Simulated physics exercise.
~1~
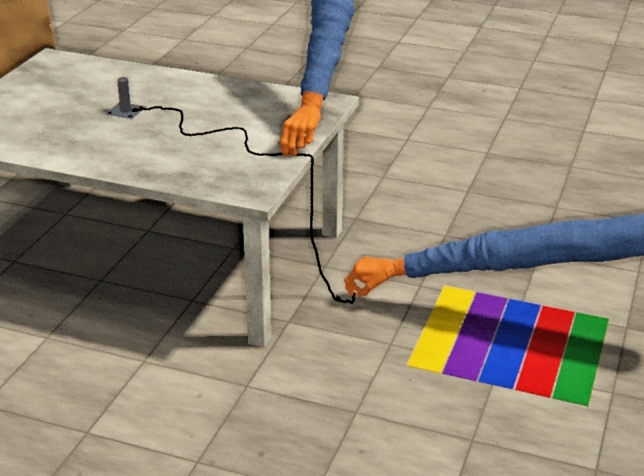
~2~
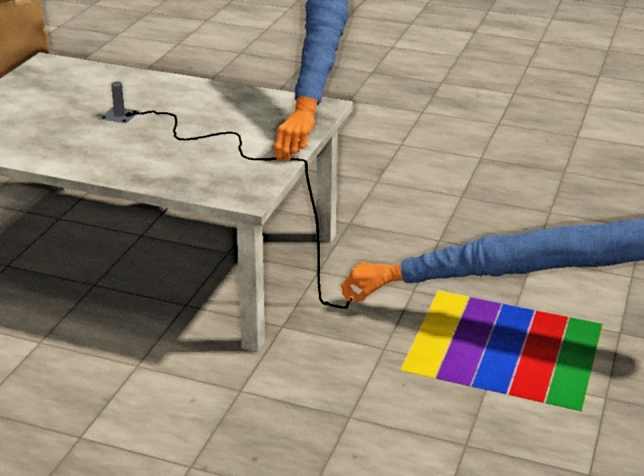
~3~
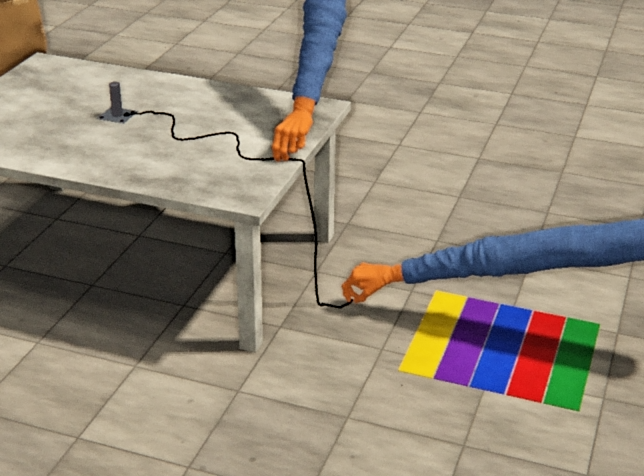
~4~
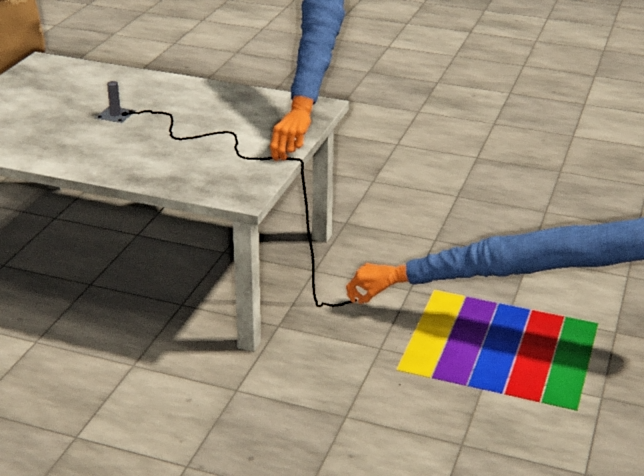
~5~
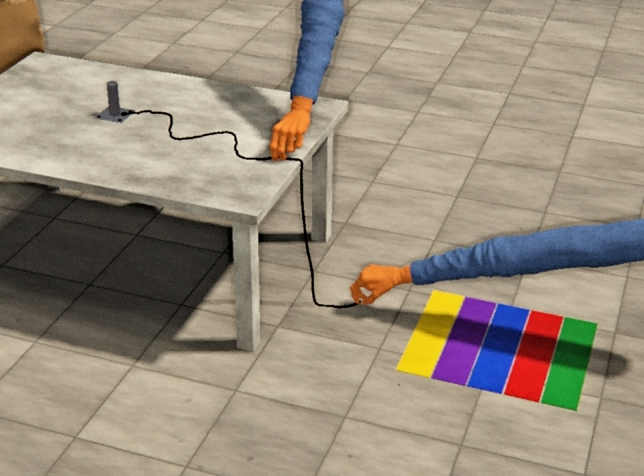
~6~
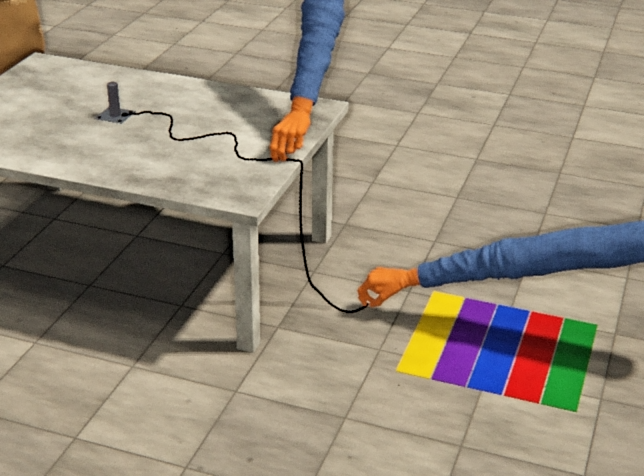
An orange hand slowly drawing a black cord's end slightly right near coloured floor strips, another hand pinning it at the table edge.
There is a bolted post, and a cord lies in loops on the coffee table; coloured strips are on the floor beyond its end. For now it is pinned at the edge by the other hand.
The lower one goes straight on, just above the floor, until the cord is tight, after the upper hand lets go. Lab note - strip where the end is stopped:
Red strip.
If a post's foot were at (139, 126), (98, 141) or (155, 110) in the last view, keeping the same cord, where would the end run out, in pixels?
The first try gives about (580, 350), the second about (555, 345) and the third about (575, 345).
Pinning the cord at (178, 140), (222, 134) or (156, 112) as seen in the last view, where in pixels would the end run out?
(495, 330), (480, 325), (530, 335).
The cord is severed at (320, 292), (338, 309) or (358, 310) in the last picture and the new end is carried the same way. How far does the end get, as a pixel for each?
The three cuts give roughly (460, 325), (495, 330) and (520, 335) respectively.
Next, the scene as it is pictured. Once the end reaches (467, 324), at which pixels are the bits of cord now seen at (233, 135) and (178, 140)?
(269, 152) and (217, 140).
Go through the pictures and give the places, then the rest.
The first picture shows end (355, 293); yellow (431, 354); purple (465, 361); blue (501, 369); red (537, 377); green (575, 385).
The second picture shows end (352, 299); cord through (161, 113) (182, 140) (241, 142) (290, 159) (316, 219) (319, 287).
The third picture shows end (353, 299).
The fourth picture shows end (357, 300); cord through (157, 113) (178, 139) (237, 141) (287, 159) (307, 218) (313, 287).
The fifth picture shows end (361, 301).
The sixth picture shows end (368, 304); cord through (156, 113) (178, 140) (237, 142) (286, 160) (301, 219) (314, 287).
Soon after, end near (467, 324); over purple.
After that, end near (513, 334); over blue.
At the stop, end near (541, 340); over red. It halts on the red strip.
